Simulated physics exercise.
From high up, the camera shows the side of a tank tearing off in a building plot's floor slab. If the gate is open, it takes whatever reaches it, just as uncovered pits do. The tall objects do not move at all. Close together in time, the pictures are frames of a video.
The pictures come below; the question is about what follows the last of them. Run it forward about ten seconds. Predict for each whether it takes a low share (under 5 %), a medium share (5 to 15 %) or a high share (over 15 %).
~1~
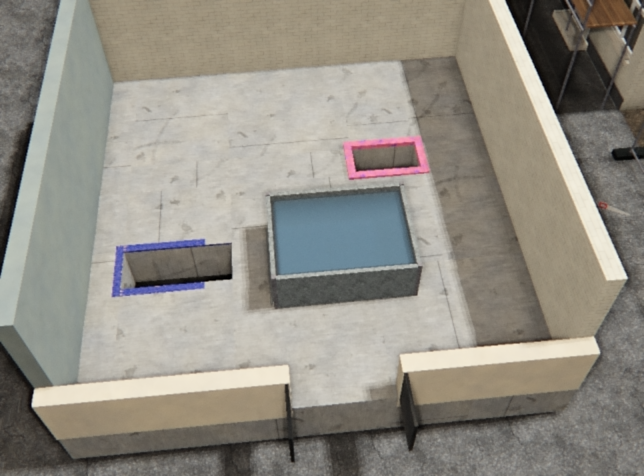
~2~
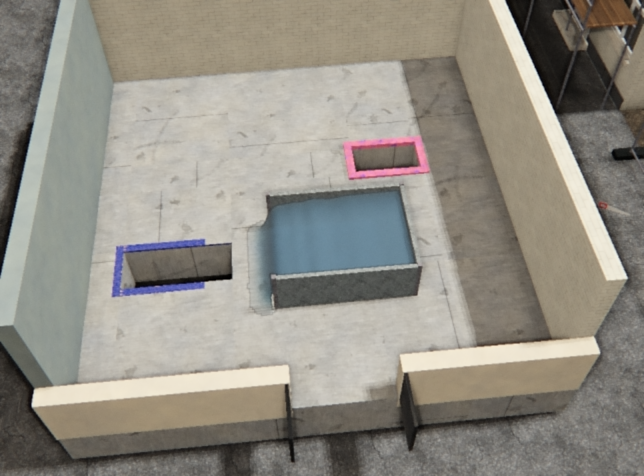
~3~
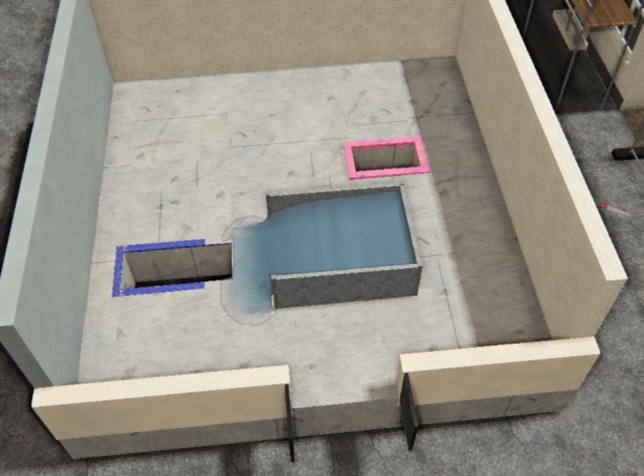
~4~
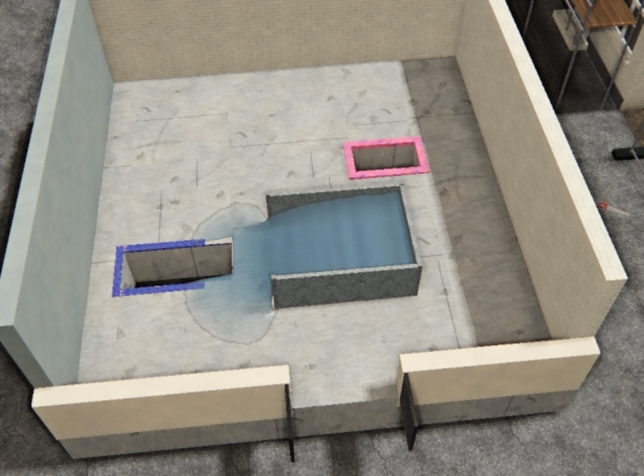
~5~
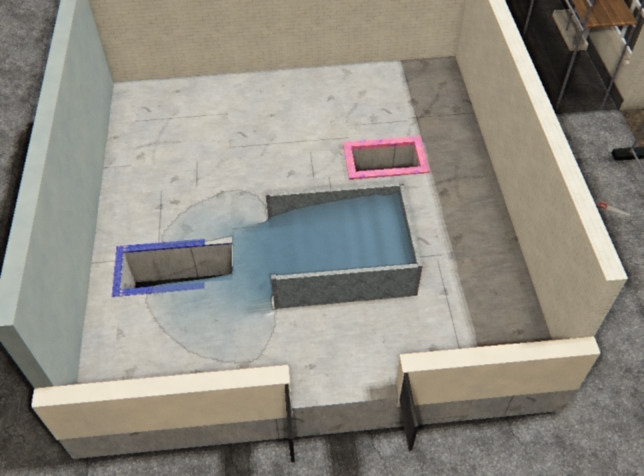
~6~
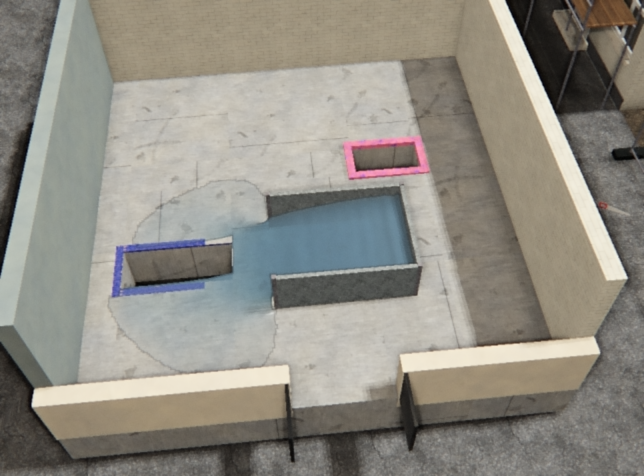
Prediction: The gate takes a low share; the blue pit takes a high share; the pink pit takes a low share.
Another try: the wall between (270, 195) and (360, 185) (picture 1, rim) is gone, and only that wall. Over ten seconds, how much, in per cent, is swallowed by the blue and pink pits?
In percent: Blue 20, pink 4.
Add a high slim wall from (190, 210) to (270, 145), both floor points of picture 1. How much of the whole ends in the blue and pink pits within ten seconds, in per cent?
I'd give blue roughly 70 % and pink roughly 0 %.
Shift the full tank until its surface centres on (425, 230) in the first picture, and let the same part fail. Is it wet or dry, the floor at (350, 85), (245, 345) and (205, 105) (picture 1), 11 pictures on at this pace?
Looking at all three, I'd call them bone dry, swamped, bone dry.
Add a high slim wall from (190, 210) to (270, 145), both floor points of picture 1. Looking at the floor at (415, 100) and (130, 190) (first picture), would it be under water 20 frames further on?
Taking them in the order asked, the first is not reached and the second is inundated.
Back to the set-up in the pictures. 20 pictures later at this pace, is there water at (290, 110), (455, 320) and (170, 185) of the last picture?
Left dry; left dry; drenched.
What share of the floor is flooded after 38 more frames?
Some 45 per cent.
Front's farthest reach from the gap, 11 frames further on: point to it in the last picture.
Somewhere about (110, 121).
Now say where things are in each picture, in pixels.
In the first frame, the tank at (341, 232) is whole and still.
In the second frame, the front is at (271, 312), out from the gap at (275, 254).
In the third frame, the front is at (233, 312), out from the gap at (275, 256).
In the fourth frame, the front is at (199, 315), out from the gap at (275, 257).
In the fifth frame, the front is at (154, 302), out from the gap at (275, 258).
In the sixth frame, water pours out at (275, 258) and has run to (120, 312).
A moment on, water covers 25 % of the floor; the gate 0 %, the blue pit 22 %, the pink pit 0 %.
Next, water covers 25 % of the floor; the gate 0 %, the blue pit 35 %, the pink pit 0 %.
Then, water covers 30 % of the floor; the gate 0 %, the blue pit 46 %, the pink pit 0 %.
Later, water covers 45 % of the floor; the gate 0 %, the blue pit 58 %, the pink pit 0 %.
In the end, water covers 60 % of the floor; the gate 1 %, the blue pit 66 %, the pink pit 0 %.
